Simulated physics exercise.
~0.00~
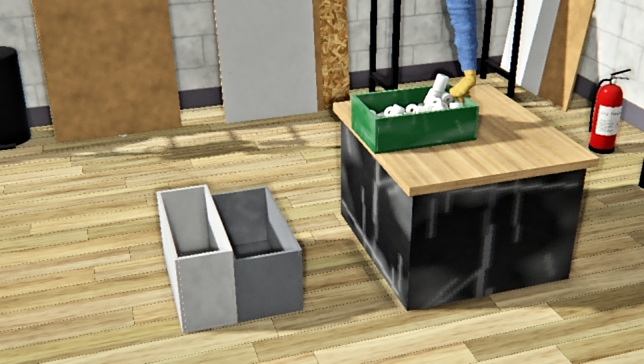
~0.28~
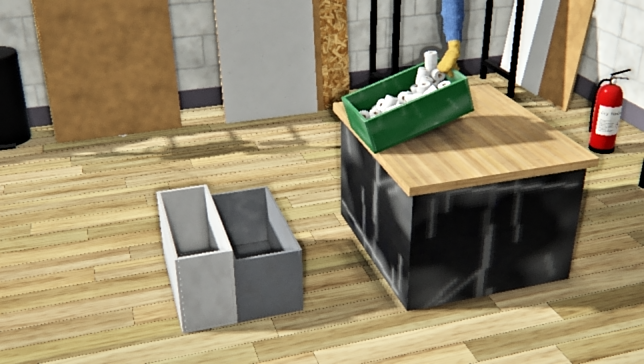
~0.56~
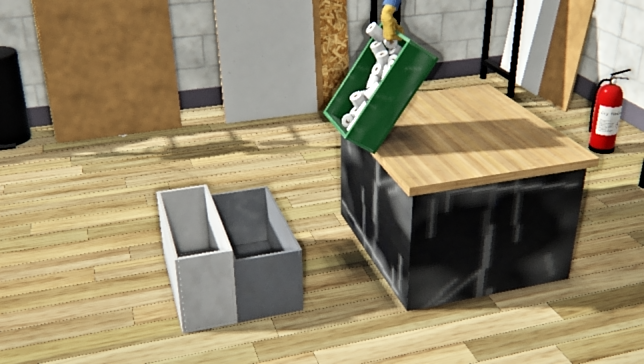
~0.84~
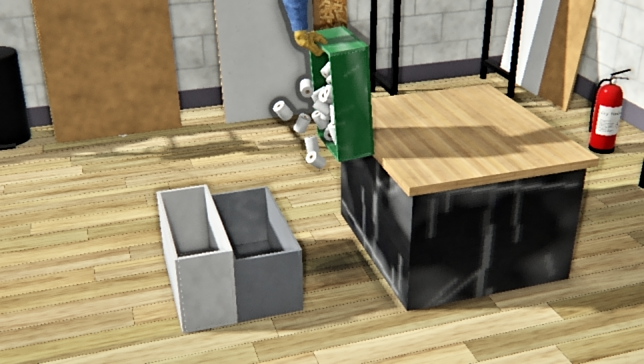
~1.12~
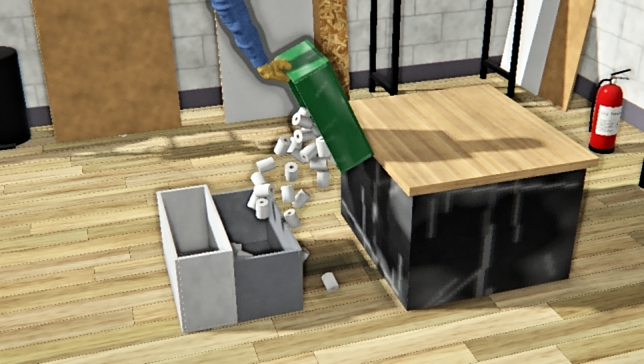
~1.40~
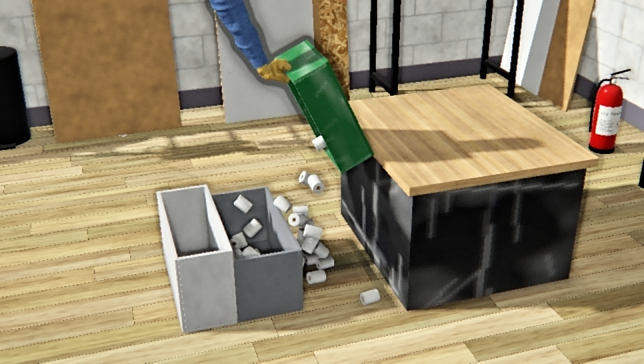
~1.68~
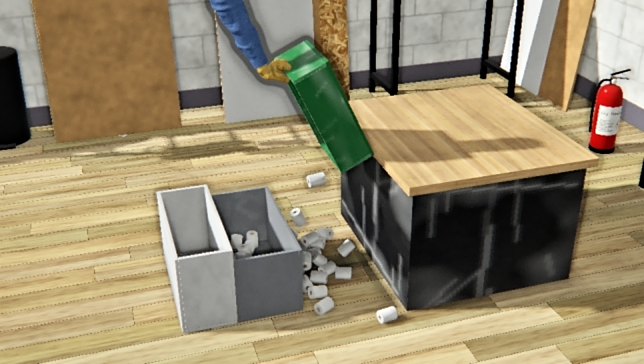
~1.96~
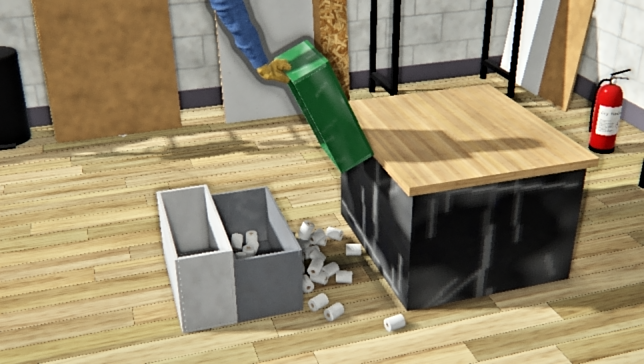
We see a blue arm with a yellow hand tip a green box of white paper rolls over the left edge of a bench. The rolls tumble out, some landing in the grey box below and others scattering on the floor beside it, while the white tote stays empty.
